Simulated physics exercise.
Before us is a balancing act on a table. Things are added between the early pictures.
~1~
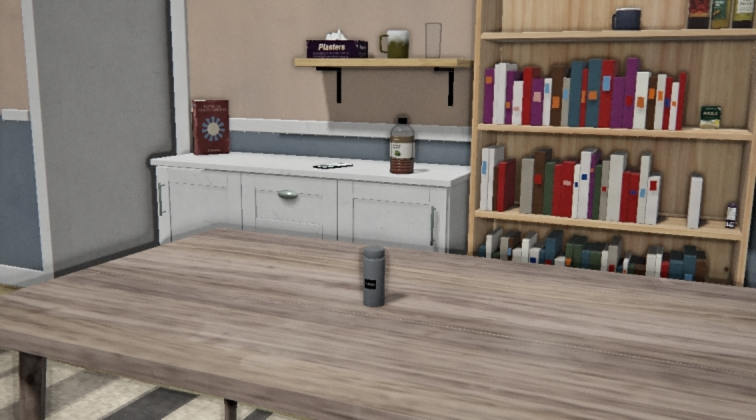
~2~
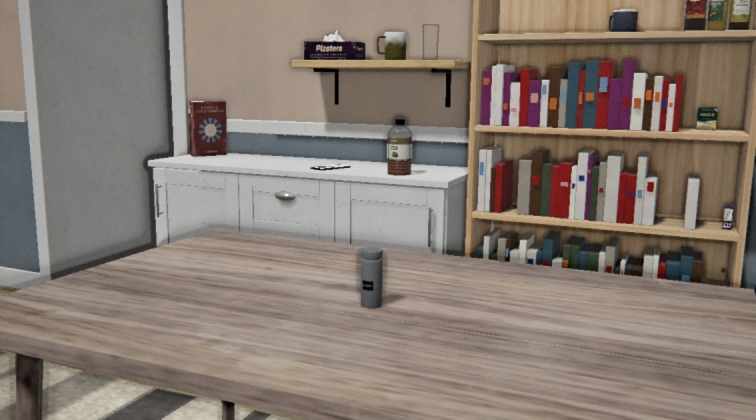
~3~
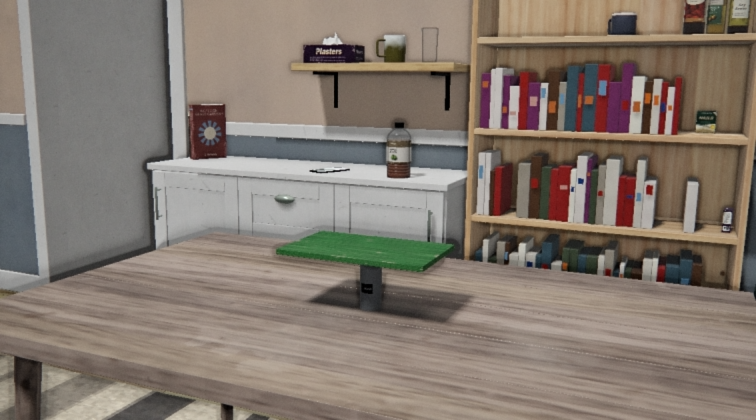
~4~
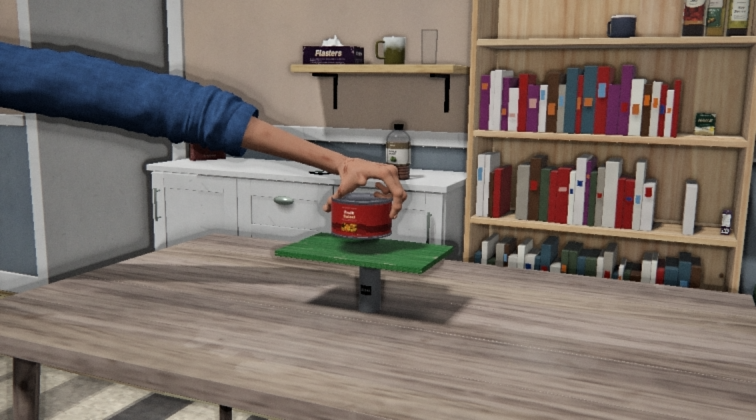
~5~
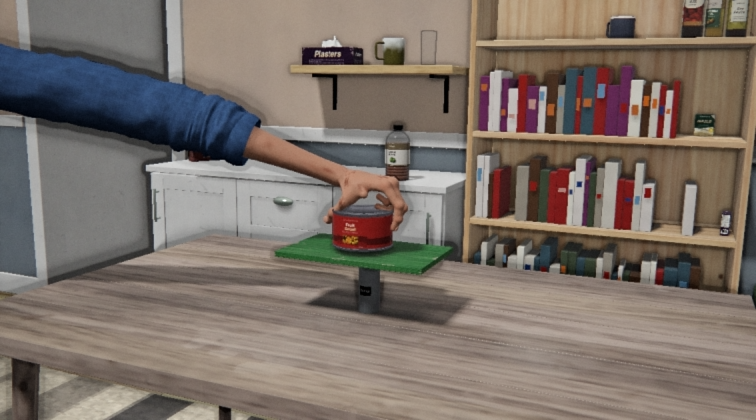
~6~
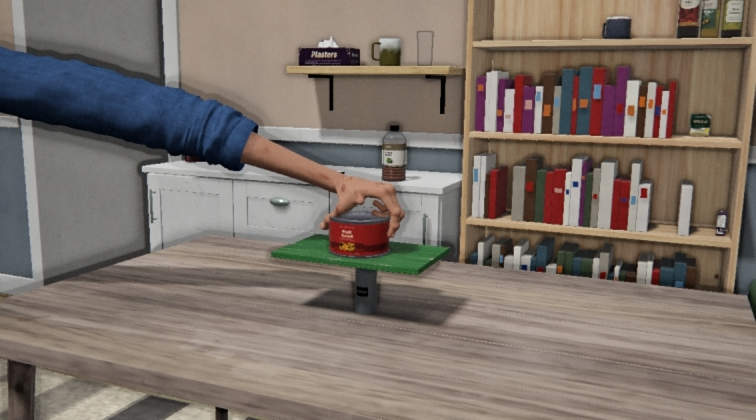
A room with a wooden table is seen from slightly above, with a white cabinet, a small wall shelf and a bookcase of colourful books behind. A grey shaker stands mid-table, and a green board then appears across its top. An arm in a blue sleeve, reaching from the left, lowers a red tub onto the board and keeps hold, while the view shifts very slightly.
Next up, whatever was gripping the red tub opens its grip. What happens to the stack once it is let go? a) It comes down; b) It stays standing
b.
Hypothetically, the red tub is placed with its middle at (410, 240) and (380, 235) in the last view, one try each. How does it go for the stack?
Result of try one: Collapse; result of try two: No collapse.
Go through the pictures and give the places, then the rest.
The last thing is not in view yet; grey shaker (374, 277), in the first picture.
The last thing is not in view yet; grey shaker (372, 278), in the second picture.
The last thing is not in view yet; grey shaker (371, 281), in the third picture.
Coming down; red tub (362, 215); grey shaker (370, 283), in the fourth picture.
Coming down; red tub (363, 227); grey shaker (369, 283), in the fifth picture.
In place under the hand; red tub (360, 234); grey shaker (366, 284), in the sixth picture.
Then, 0.40 s later than the last frame, all is still.
Then, 1.30 s later than the last frame, red tub resting near (359, 234).
When it is over, all 3 as before. End places, in pixels of the last picture, red tub near (359, 234). The stack stays up.
